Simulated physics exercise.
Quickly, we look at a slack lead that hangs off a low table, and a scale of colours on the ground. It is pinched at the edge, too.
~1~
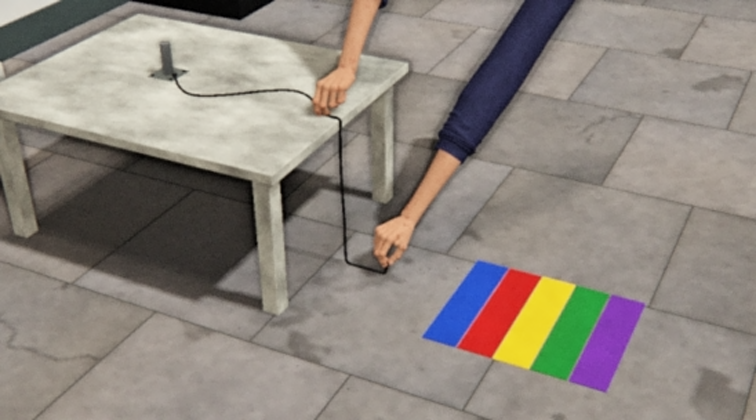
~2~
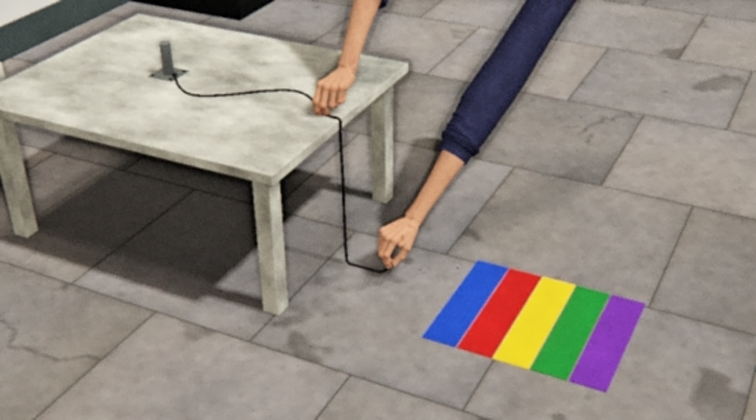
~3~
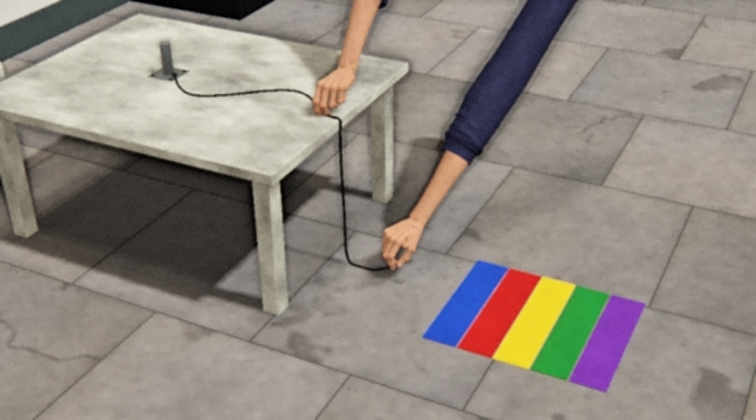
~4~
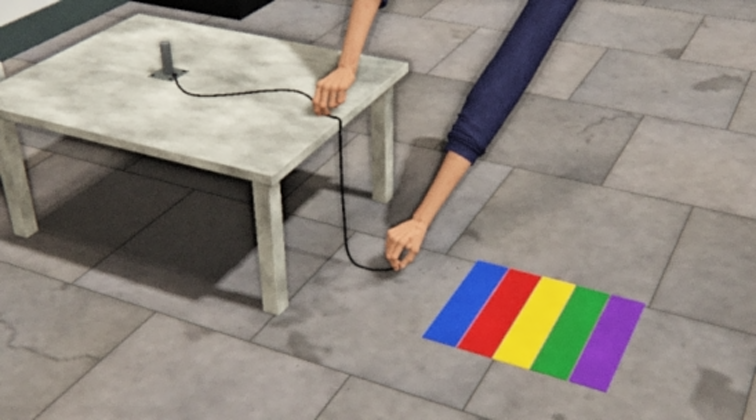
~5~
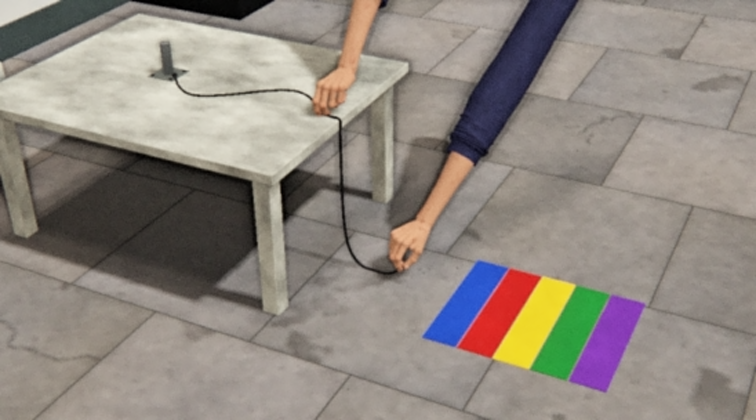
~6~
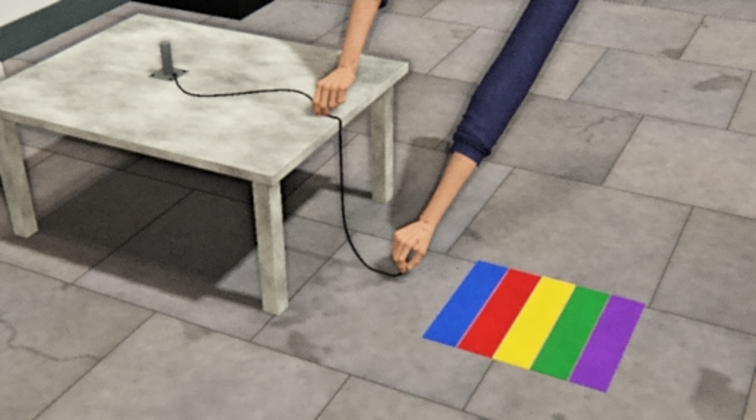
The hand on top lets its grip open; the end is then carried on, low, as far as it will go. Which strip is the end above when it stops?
The yellow one.
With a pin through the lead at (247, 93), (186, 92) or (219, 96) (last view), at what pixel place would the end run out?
Respectively (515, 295), (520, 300) and (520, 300).
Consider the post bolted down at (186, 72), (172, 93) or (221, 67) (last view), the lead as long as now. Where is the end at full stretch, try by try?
Taking the tries in turn, you get (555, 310), (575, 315) and (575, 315).
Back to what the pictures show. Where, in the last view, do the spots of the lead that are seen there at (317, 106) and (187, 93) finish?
The first one ends up at (343, 118) and the second one at (215, 84).
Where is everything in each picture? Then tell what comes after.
In the first picture, end (387, 263); blue (449, 327); red (484, 337); yellow (520, 347); green (557, 358); purple (595, 369).
In the second picture, end (391, 264); lead through (180, 87) (237, 94) (307, 96) (340, 125) (343, 190) (346, 253).
In the third picture, end (396, 266).
In the fourth picture, end (399, 266); lead through (180, 87) (237, 94) (307, 96) (340, 125) (342, 190) (348, 254).
In the fifth picture, end (403, 267).
In the sixth picture, end (406, 268); lead through (180, 87) (237, 94) (307, 96) (340, 125) (342, 190) (357, 254).
Early on, end near (485, 290); over blue.
Midway, end near (519, 299); over red.
At the end of the slack, end near (538, 304); over yellow. The end stops over the yellow strip.
